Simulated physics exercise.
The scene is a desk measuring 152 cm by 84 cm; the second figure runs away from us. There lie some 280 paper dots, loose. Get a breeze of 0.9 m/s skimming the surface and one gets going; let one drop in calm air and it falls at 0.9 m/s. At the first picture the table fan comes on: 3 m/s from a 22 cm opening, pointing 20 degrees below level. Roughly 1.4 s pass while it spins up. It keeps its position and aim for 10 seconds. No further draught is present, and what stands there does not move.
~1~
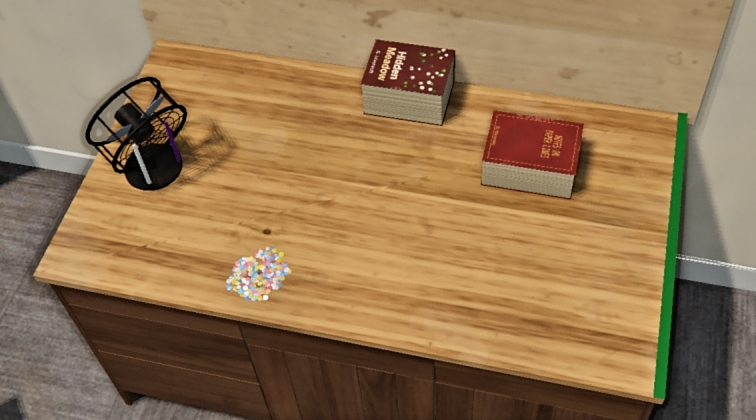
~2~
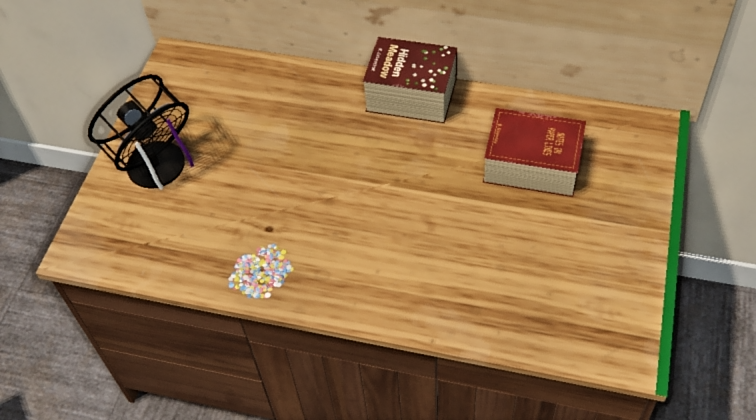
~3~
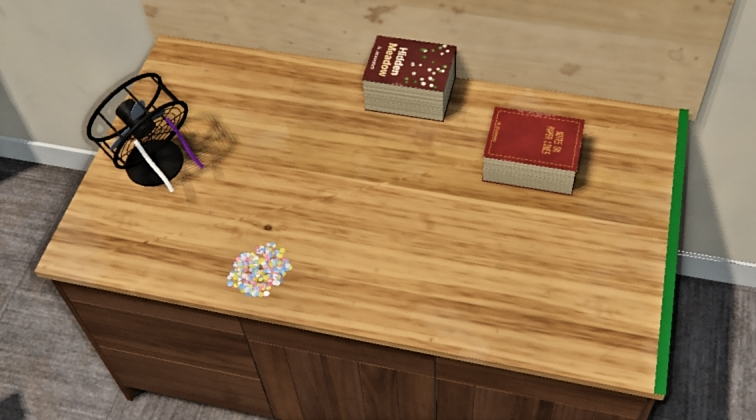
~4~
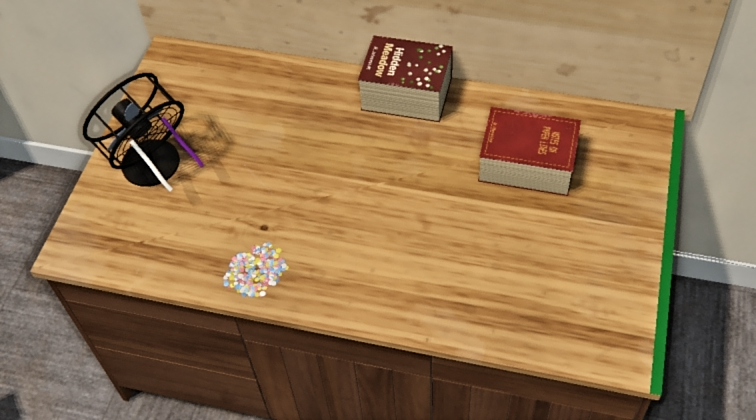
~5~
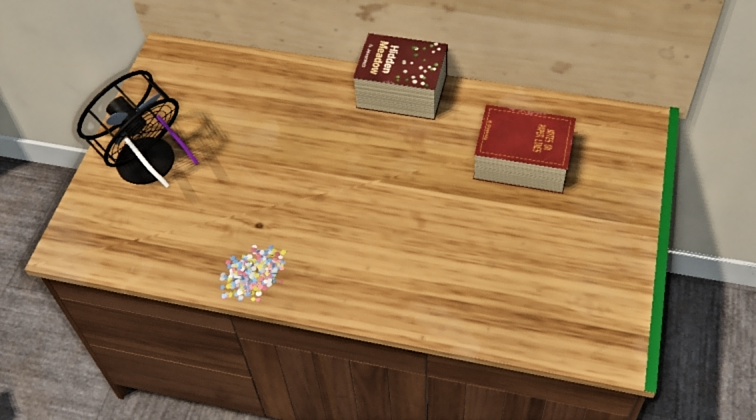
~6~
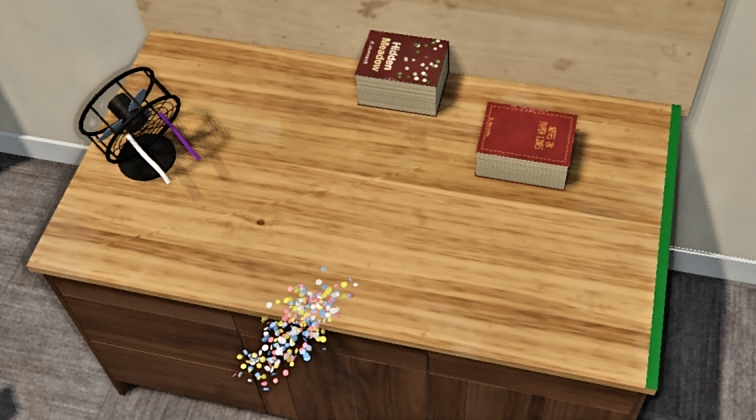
A light wooden desk with dark brown drawers and doors stands on grey carpet against a pale wall, seen from above at an angle. A black table fan sits at the left, two thick red books lie toward the back, a green strip lines the right edge, and multicoloured paper dots cluster near the front. The view drifts slightly, then the dots scatter rightward and spill over the front edge.
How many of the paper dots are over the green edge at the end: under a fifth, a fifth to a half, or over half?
Below one fifth finish beyond the green edge.
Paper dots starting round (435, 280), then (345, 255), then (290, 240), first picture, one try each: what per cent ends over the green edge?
First try 90 %, second 80 %, third 50 %.
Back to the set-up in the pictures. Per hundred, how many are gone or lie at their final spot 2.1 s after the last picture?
That works out to some 100 %.
Then, 0.9 s after the last picture, 0 % are over the green edge; 100 % have settled or left.
Then, 2.1 s after the last picture, 0 % are over the green edge; 100 % have settled or left.
Then, 4.4 s after the last picture, 0 % are over the green edge; 100 % have settled or left.
Then, 8.9 s after the last picture, at the end, 0 % are over the green edge.
